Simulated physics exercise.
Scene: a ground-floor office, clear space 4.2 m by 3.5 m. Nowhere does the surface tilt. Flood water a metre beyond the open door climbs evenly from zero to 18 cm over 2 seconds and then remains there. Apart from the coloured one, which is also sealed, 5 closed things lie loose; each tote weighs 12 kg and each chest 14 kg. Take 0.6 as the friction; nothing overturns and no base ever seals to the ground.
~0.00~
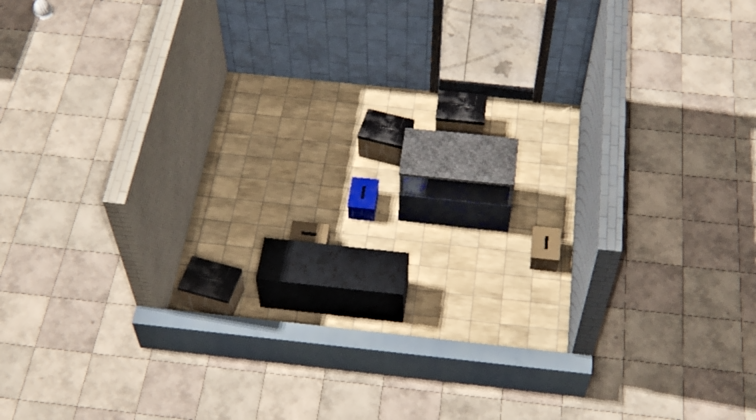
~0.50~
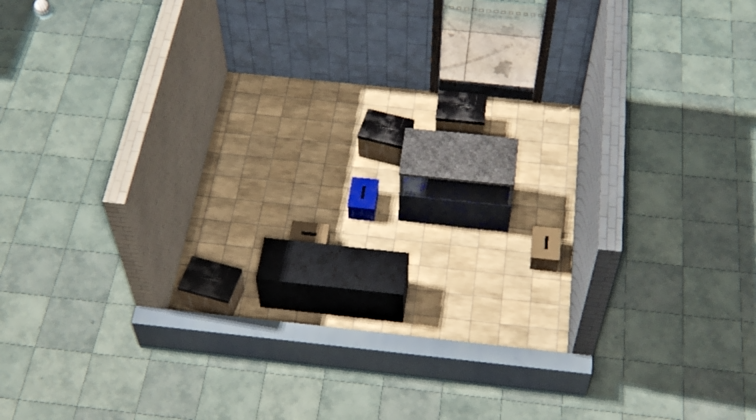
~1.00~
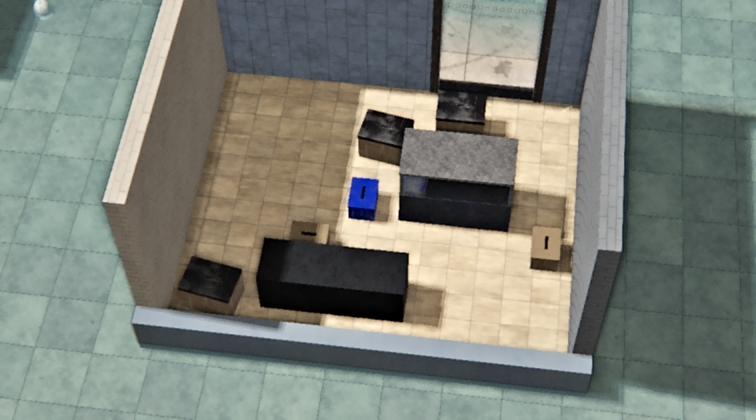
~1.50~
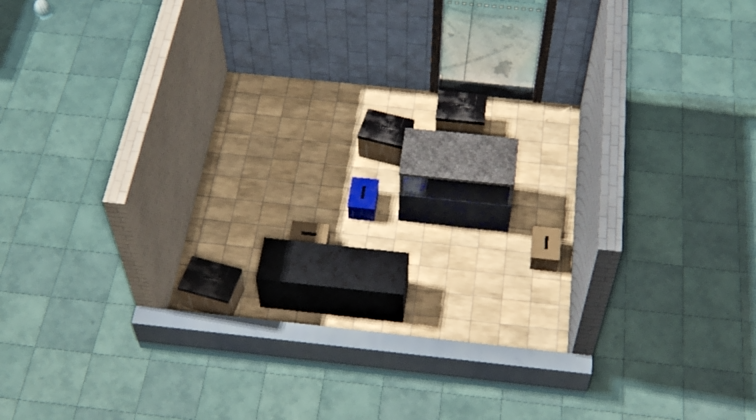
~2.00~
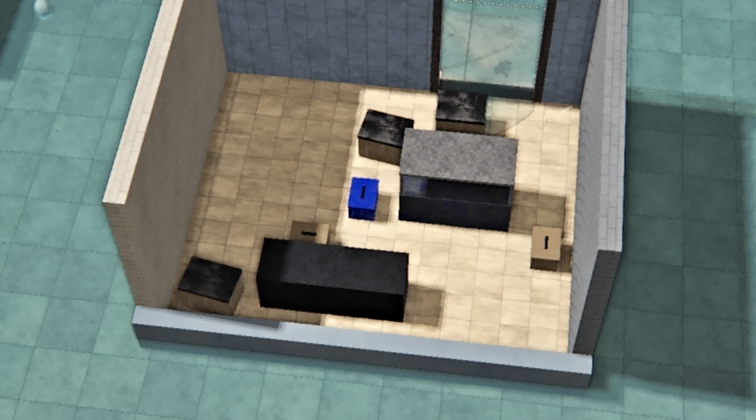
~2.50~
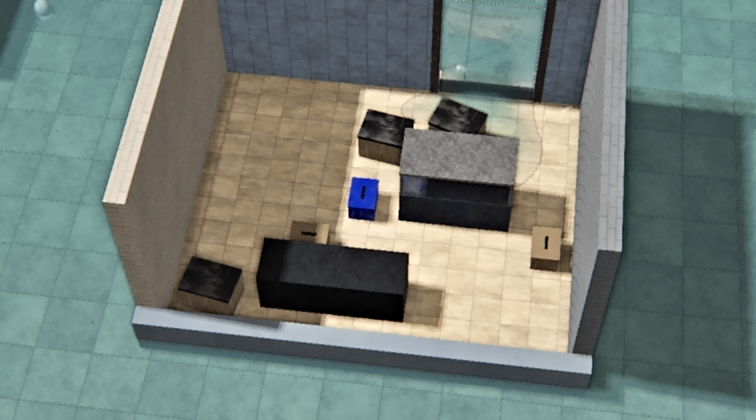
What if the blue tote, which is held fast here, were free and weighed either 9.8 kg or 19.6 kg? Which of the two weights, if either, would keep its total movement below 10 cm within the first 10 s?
Small one works.
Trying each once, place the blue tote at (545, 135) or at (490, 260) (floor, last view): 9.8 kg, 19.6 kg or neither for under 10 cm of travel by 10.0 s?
In turn: Only the heavier mass works; the lighter mass suffices.
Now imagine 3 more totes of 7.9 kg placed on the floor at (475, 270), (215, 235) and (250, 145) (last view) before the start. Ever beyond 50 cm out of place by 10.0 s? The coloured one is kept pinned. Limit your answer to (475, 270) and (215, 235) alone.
Below, below.
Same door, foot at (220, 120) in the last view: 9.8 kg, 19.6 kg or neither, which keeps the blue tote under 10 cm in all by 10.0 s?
The answer is that only the greater mass suffices.
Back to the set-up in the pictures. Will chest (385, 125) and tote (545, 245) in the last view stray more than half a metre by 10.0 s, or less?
Beyond, below.
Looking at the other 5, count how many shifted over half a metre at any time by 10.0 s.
That comes to 2.
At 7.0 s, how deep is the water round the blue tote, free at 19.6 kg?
Around 4 cm.
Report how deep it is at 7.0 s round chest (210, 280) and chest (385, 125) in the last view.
I'd put it at 0 cm and 5 cm respectively.
After 3.5 s the blue tote would be 0 cm from its start with 9.8 kg and 0 cm from its start with 19.6 kg; 0 cm of water round it then.
After 4.5 s the blue tote would be 0 cm from its start with 9.8 kg and 0 cm from its start with 19.6 kg; 2 cm of water round it then.
After 7.0 s the blue tote would be 0 cm from its start with 9.8 kg and 0 cm from its start with 19.6 kg; 4 cm of water round it then.
After 10.0 s the blue tote would be 0 cm from its start with 9.8 kg and 0 cm from its start with 19.6 kg; 6 cm of water round it then.
